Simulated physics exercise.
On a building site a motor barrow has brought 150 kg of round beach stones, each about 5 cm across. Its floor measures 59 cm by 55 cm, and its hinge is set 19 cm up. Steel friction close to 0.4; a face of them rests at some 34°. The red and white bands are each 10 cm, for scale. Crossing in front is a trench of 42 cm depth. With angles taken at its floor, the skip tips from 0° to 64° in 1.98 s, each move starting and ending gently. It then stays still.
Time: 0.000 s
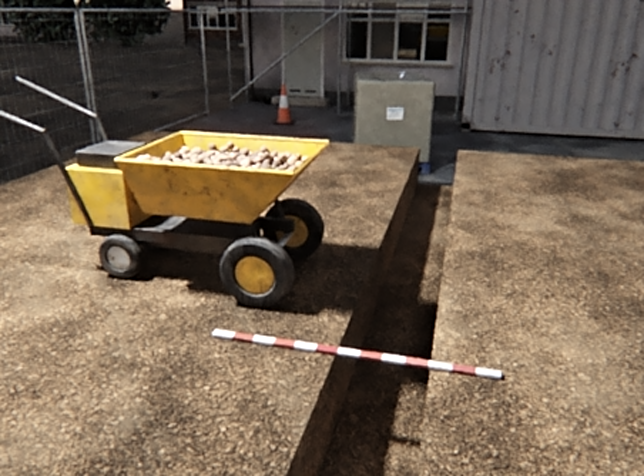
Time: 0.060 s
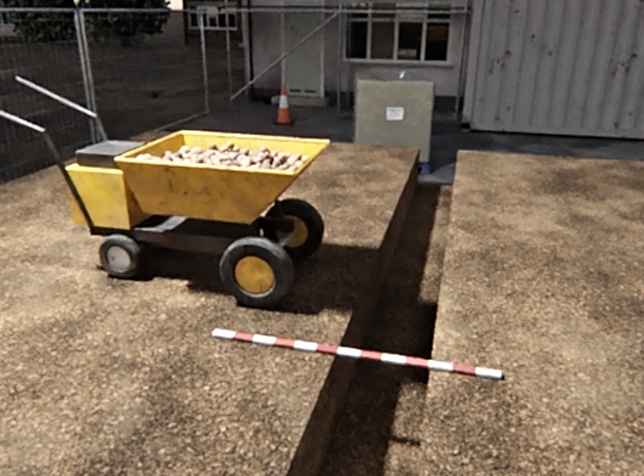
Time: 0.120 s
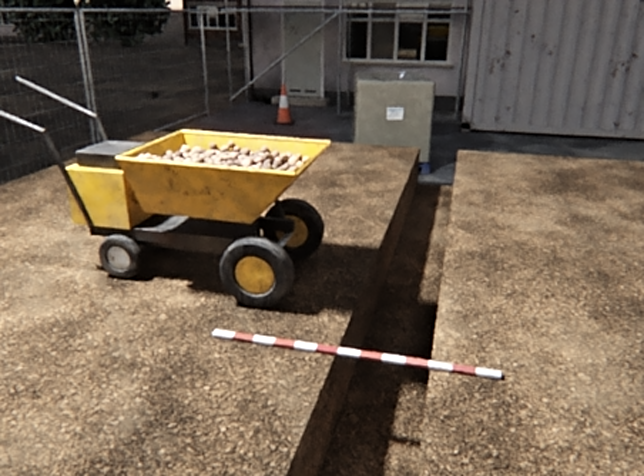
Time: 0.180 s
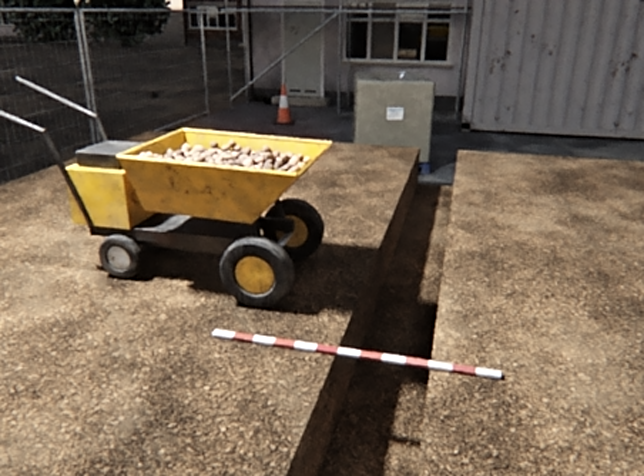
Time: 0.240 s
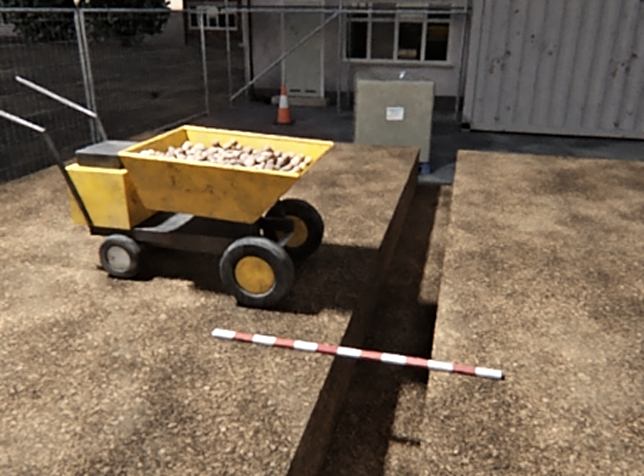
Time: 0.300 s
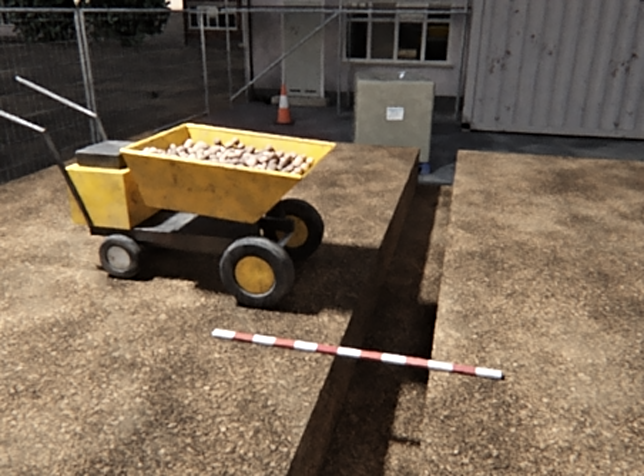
On a building site, a small yellow motor barrow stood beside a trench with a red and white pole across it, and its skip full of pale stones tilted very slightly toward the right.
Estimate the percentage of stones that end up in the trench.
Roughly 93 per cent.
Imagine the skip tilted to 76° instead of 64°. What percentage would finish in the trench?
In that case near 95 per cent.
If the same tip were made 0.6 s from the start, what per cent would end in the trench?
About 60 percent, I'd say.
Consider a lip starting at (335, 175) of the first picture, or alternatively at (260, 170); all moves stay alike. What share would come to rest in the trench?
It'd be around 45 per cent and after that around 100 per cent.
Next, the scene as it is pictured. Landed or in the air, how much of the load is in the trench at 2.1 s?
Roughly 50 percent of the load.
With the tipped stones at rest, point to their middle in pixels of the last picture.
The stones end up centred near (406, 348).
After 1.5 s the floor is at 54°; 99 % in the skip, 1 % in the trench; the foremost stones are at (393, 242).
After 2.1 s the floor is at 64°; 43 % in the skip, 52 % in the trench, 5 % past the trench; the foremost stones are at (488, 302).
After 2.4 s the floor is at 64°; 20 % in the skip, 72 % in the trench, 7 % past the trench; the foremost stones are at (535, 304).
After 4.4 s the floor is at 64°; 0 % in the skip, 93 % in the trench, 7 % past the trench; the foremost stones are at (548, 305).
